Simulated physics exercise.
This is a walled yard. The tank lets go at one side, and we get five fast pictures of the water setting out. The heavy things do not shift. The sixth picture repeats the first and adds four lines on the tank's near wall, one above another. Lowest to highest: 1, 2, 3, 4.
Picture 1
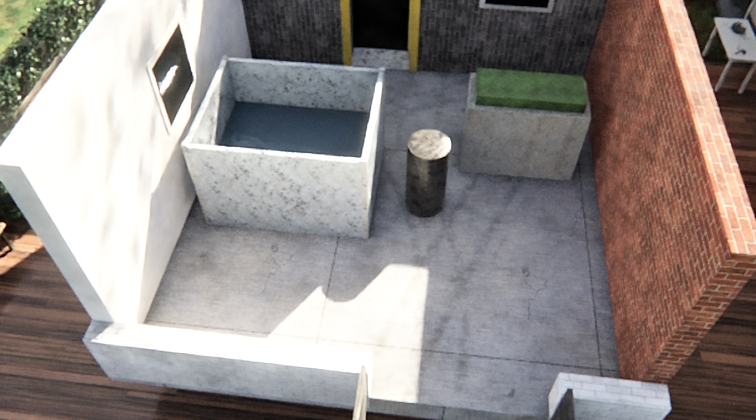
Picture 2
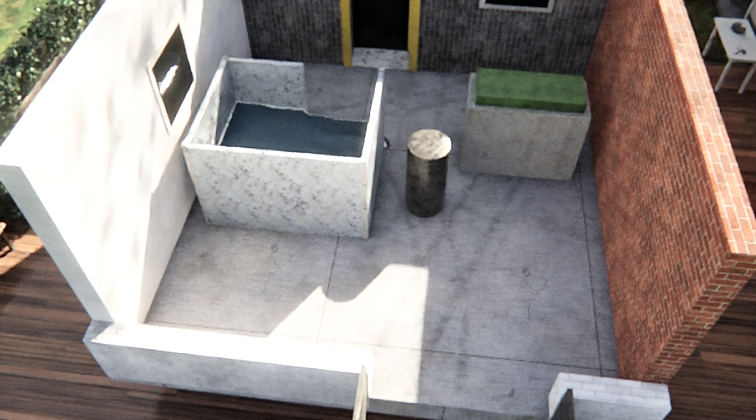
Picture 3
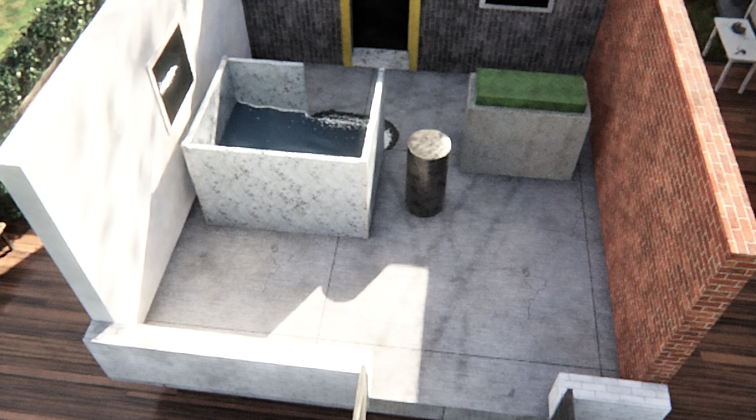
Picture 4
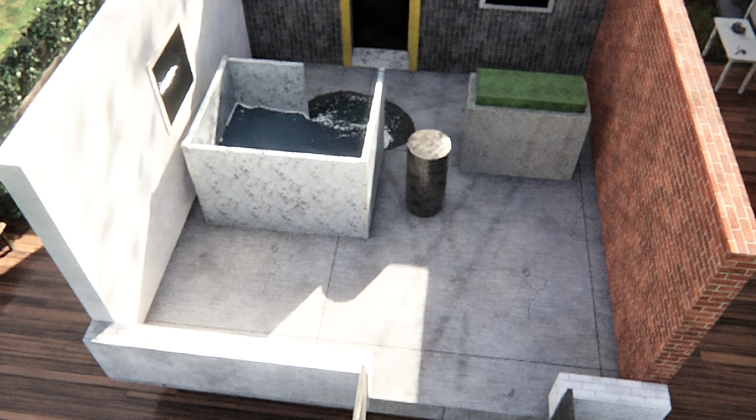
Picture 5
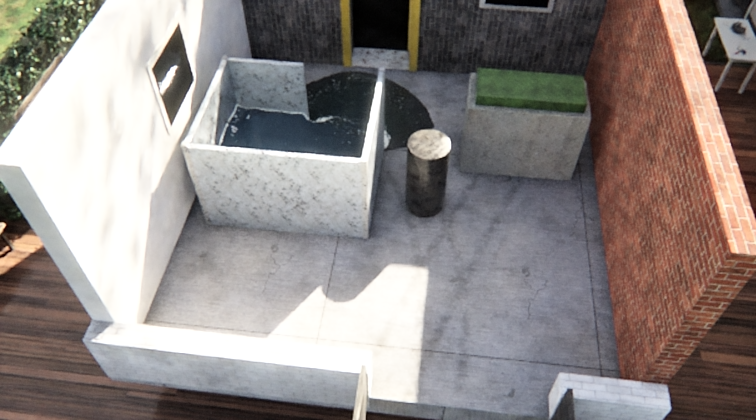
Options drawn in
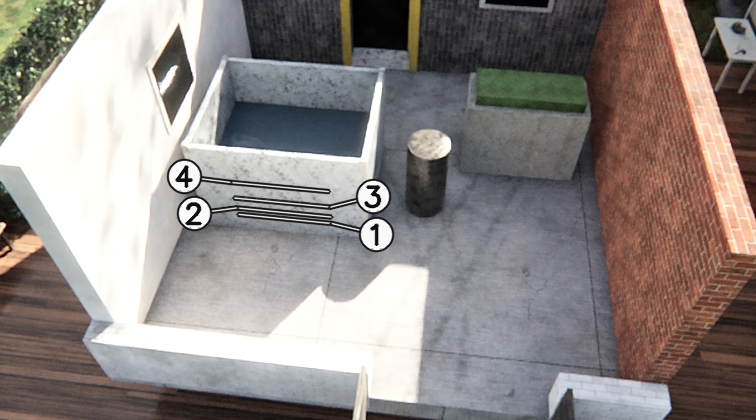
Marble tank in a walled yard losing part of its back wall, water pouring through the gap and spreading across the paving behind.
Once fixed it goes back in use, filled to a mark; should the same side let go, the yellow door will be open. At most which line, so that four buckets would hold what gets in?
Go for 2.
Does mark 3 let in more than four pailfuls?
Yes.
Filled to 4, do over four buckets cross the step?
Yes, it does.
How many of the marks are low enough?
Two.
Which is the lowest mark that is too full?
Mark 3.
On the marked copy, 1 at (284, 218); 2 at (283, 212); 3 at (281, 202); 4 at (279, 186); from the bottom up 1, 2, 3, 4.
With 1, nothing gets over.
With 2, a bucket or two gets in.
With 3, about 10 bucketfuls get in.
With 4, dozens of bucketfuls pour in.
